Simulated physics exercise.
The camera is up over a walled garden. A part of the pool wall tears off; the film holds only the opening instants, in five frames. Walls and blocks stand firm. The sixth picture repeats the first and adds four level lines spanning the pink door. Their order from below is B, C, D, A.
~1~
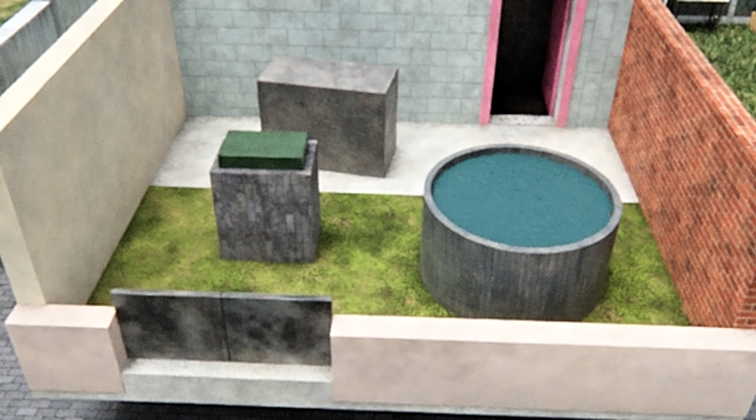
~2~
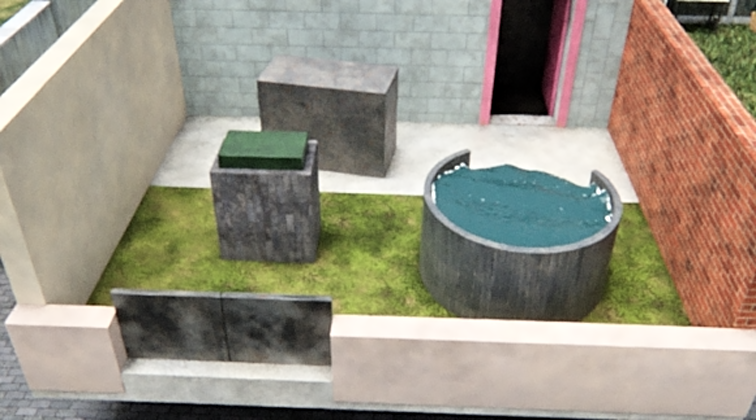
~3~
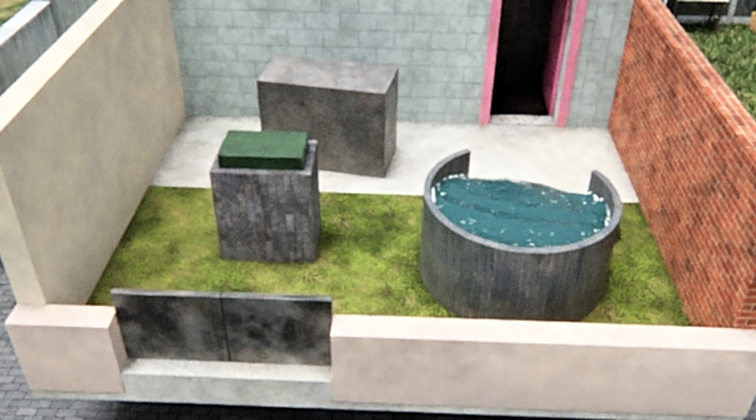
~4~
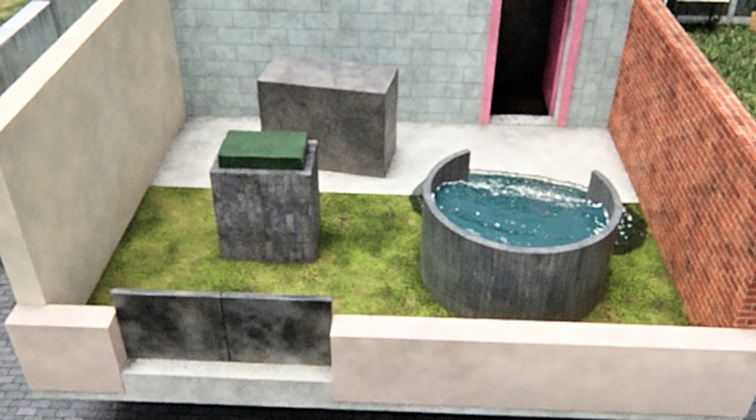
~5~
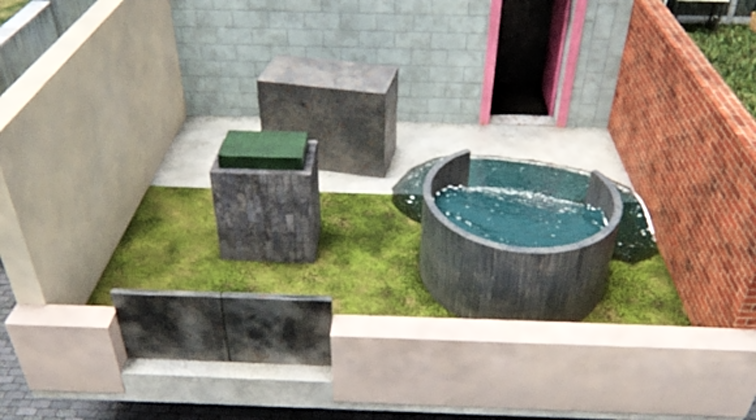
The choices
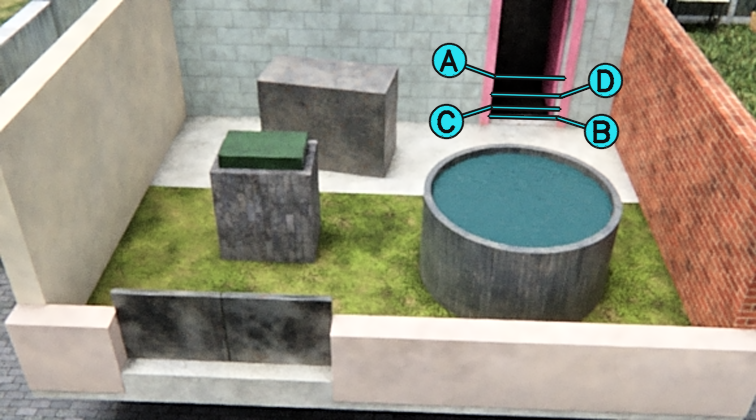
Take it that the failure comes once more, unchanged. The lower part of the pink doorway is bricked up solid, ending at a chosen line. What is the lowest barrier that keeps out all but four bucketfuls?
D will do.
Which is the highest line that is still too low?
That is line C.
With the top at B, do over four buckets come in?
Yes, it does.
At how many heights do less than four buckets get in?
Two of them.
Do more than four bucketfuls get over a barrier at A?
No.
On the marked copy, A at (529, 77); B at (523, 117); C at (524, 108); D at (526, 95); from the bottom up B, C, D, A.
With A, nothing gets over.
With B, dozens of bucketfuls pour in.
With C, about 9 bucketfuls get in.
With D, a splash gets over, under a bucket.
